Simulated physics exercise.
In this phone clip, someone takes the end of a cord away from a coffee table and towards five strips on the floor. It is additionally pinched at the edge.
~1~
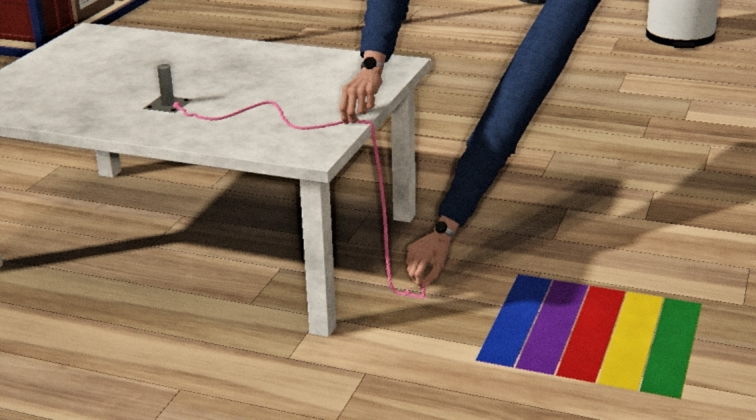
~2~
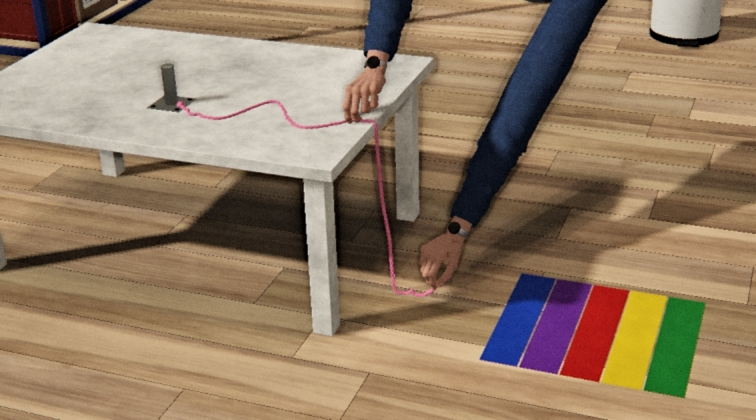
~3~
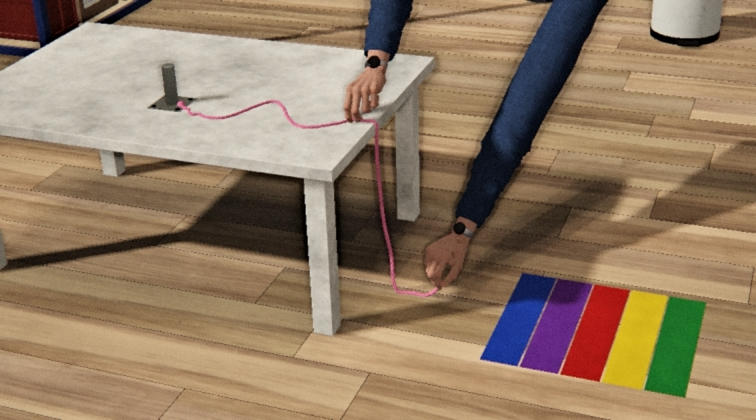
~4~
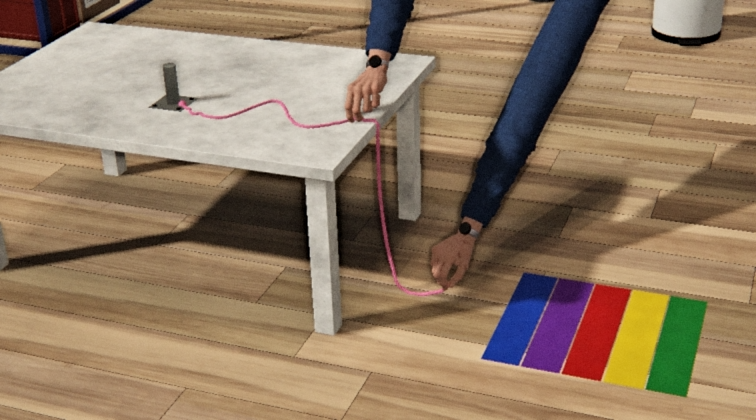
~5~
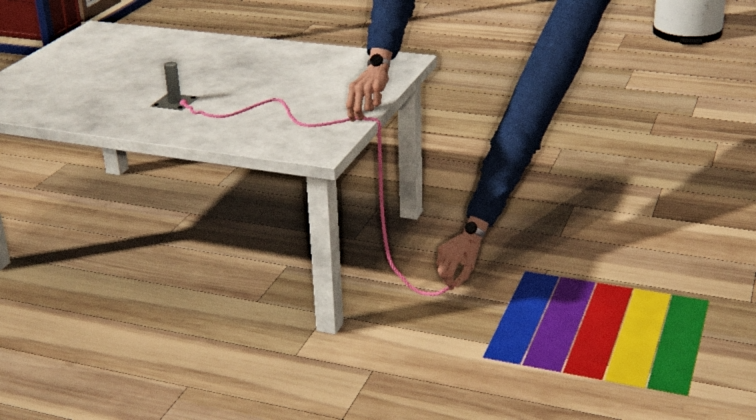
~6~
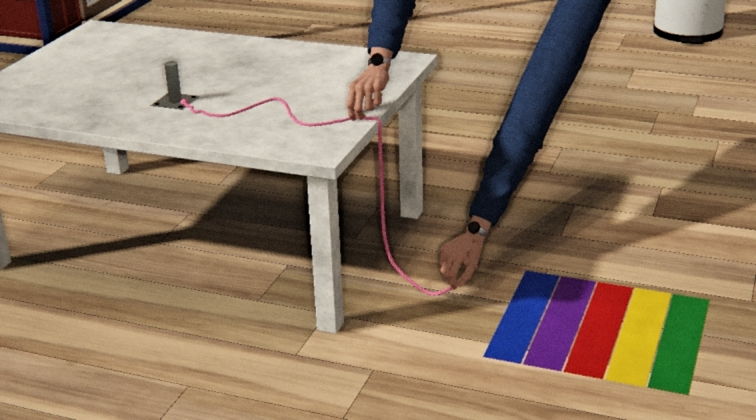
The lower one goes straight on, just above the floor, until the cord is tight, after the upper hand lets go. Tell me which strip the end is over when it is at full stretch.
It is over the yellow strip.
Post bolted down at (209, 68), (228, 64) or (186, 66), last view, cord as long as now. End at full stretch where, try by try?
Roughly (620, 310), (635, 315) and (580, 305).
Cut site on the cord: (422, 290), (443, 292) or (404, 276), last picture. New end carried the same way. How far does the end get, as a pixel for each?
I'd put it around (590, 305) for the first cut, (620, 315) for the second and (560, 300) for the third.
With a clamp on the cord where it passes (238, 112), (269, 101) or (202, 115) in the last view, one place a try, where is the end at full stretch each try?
That would be (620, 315) for the first, (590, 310) for the second and (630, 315) for the third.
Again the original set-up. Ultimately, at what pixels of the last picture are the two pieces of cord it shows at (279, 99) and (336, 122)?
Point one to (308, 114), point two to (404, 143).
A little later, end near (573, 304); over purple.
Next, end near (618, 312); over red.
When it is tight, end near (645, 316); over yellow. Over yellow.
